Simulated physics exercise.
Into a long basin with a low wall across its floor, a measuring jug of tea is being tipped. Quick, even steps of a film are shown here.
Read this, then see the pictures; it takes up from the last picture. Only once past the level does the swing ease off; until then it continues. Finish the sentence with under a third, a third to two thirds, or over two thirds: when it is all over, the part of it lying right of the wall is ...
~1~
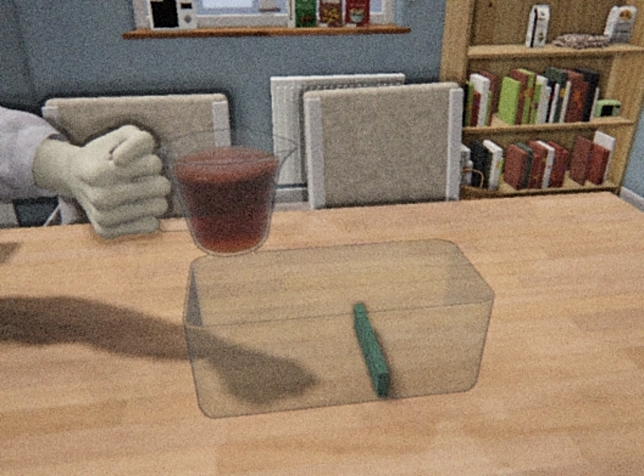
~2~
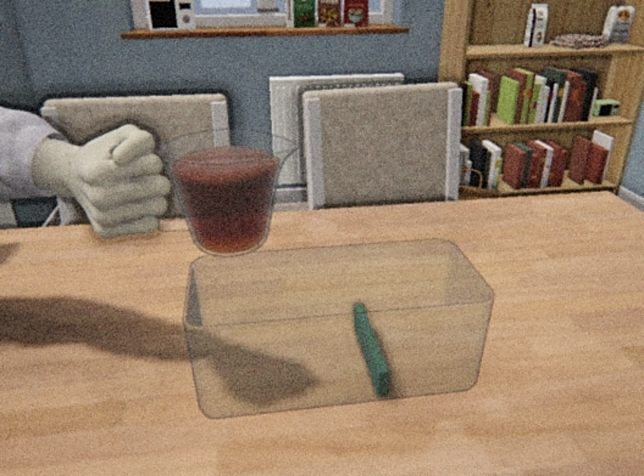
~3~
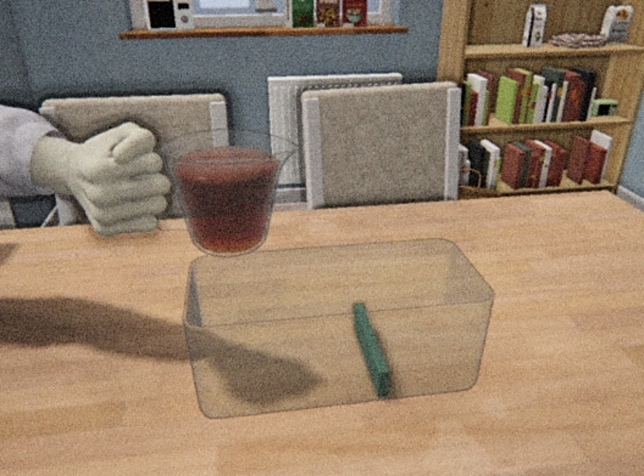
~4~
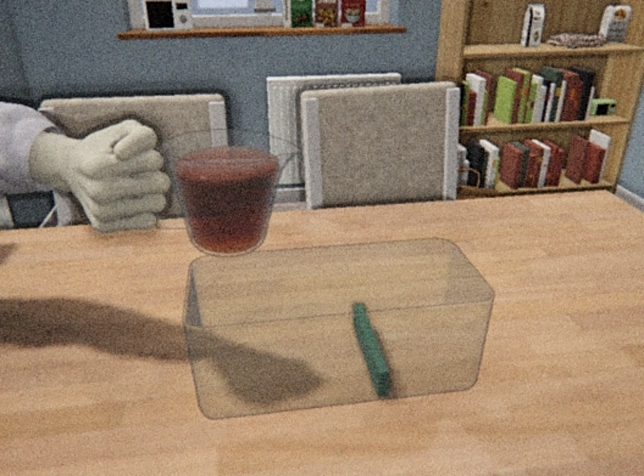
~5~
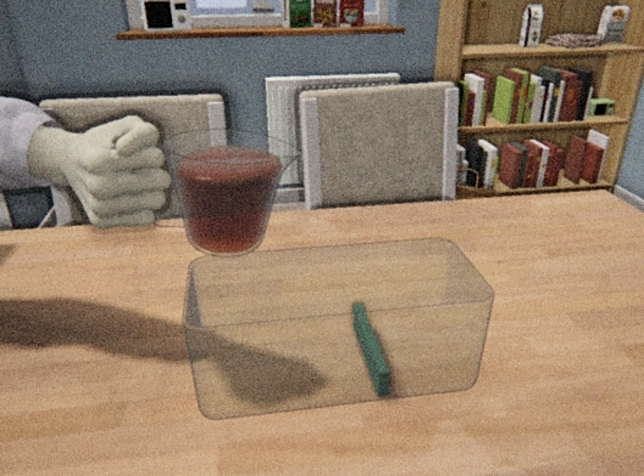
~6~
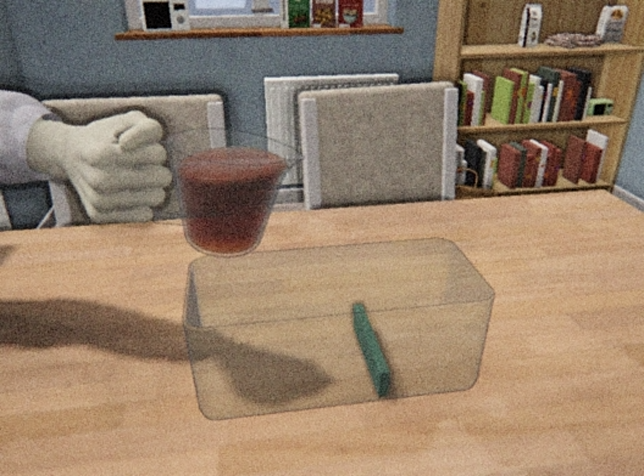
... under a third.
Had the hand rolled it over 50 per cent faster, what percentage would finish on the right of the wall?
Near 15 %.
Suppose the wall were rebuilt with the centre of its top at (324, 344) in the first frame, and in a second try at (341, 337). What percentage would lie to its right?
In order, near 85 and 70 in a hundred.
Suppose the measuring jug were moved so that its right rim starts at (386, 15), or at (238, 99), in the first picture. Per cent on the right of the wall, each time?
Near 55 % and 10 %.
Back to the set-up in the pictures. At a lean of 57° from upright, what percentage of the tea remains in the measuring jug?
Looks like roughly 75 percent is still held.
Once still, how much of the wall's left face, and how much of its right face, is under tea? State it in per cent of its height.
I'd say close to 40 per cent on the left side and 20 on the right.
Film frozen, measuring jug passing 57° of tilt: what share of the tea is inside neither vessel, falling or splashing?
About 15 per cent.
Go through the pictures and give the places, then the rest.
In the first picture, tilt 0°; pouring edge (299, 144); surface from (171, 162) to (280, 157); the long basin's rim runs from (188, 290) to (472, 268); the wall's top is at (370, 336).
In the second picture, tilt 0°; pouring edge (299, 145); surface from (171, 162) to (280, 157).
In the third picture, tilt 1°; pouring edge (300, 146); surface from (171, 162) to (280, 158).
In the fourth picture, tilt 3°; pouring edge (301, 148); surface from (172, 162) to (280, 157).
In the fifth picture, tilt 6°; pouring edge (303, 151); surface from (174, 162) to (283, 158).
In the sixth picture, tilt 9°; pouring edge (305, 155); surface from (176, 163) to (287, 159).
A moment on, the tilt is 57° and 74 per cent is still to pour, 9 is left of the wall and 2 right of it.
Next, the tilt is 90° and 18 per cent is still to pour, 55 is left of the wall and 16 right of it.
Then the tilt is 100° and 0 per cent is still to pour, 80 is left of the wall and 19 right of it.
Later the tilt is 100° and 0 per cent is still to pour, 79 is left of the wall and 20 right of it.
Finally, 79 per cent lies left of the wall, 20 right of it and 1 outside.
